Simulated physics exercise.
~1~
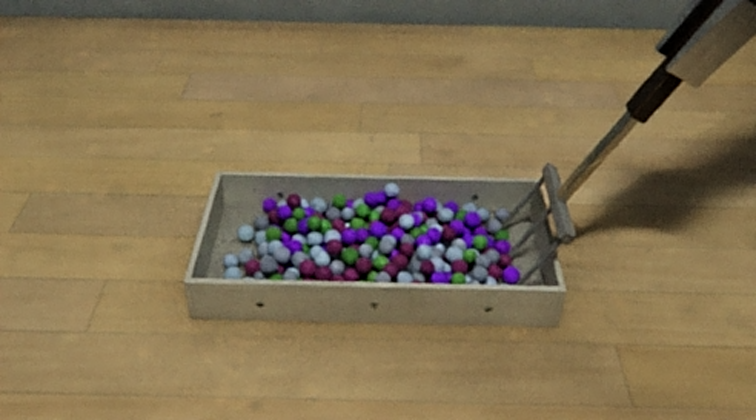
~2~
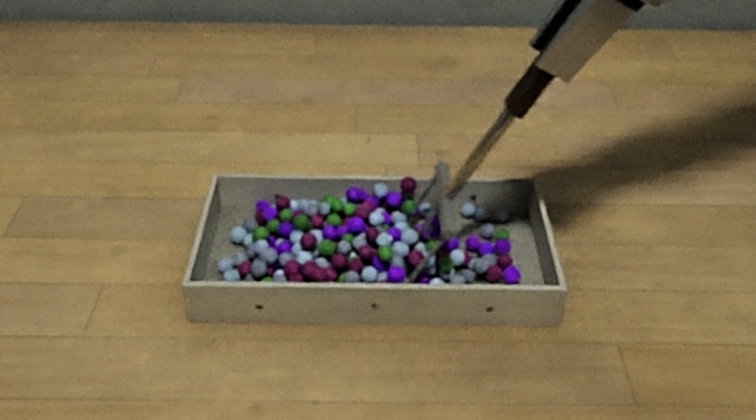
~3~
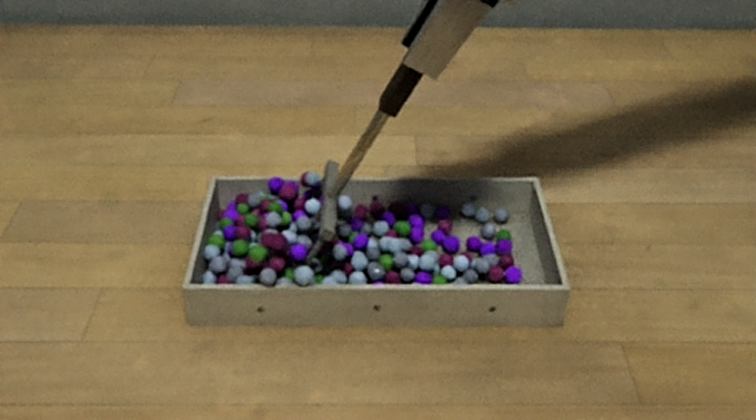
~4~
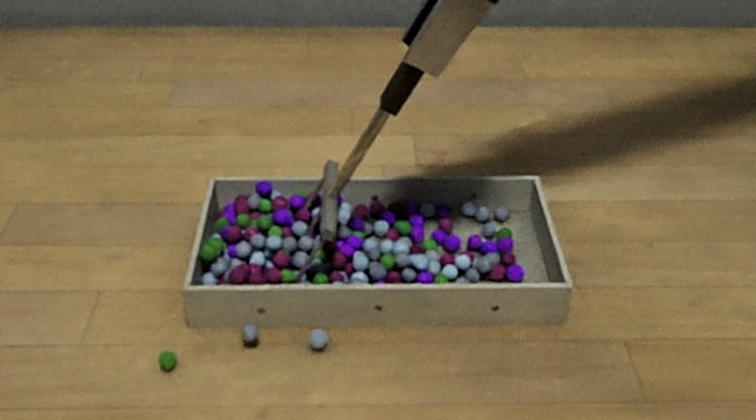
A rake drags colorful balls leftward through a trough, and three end up outside.
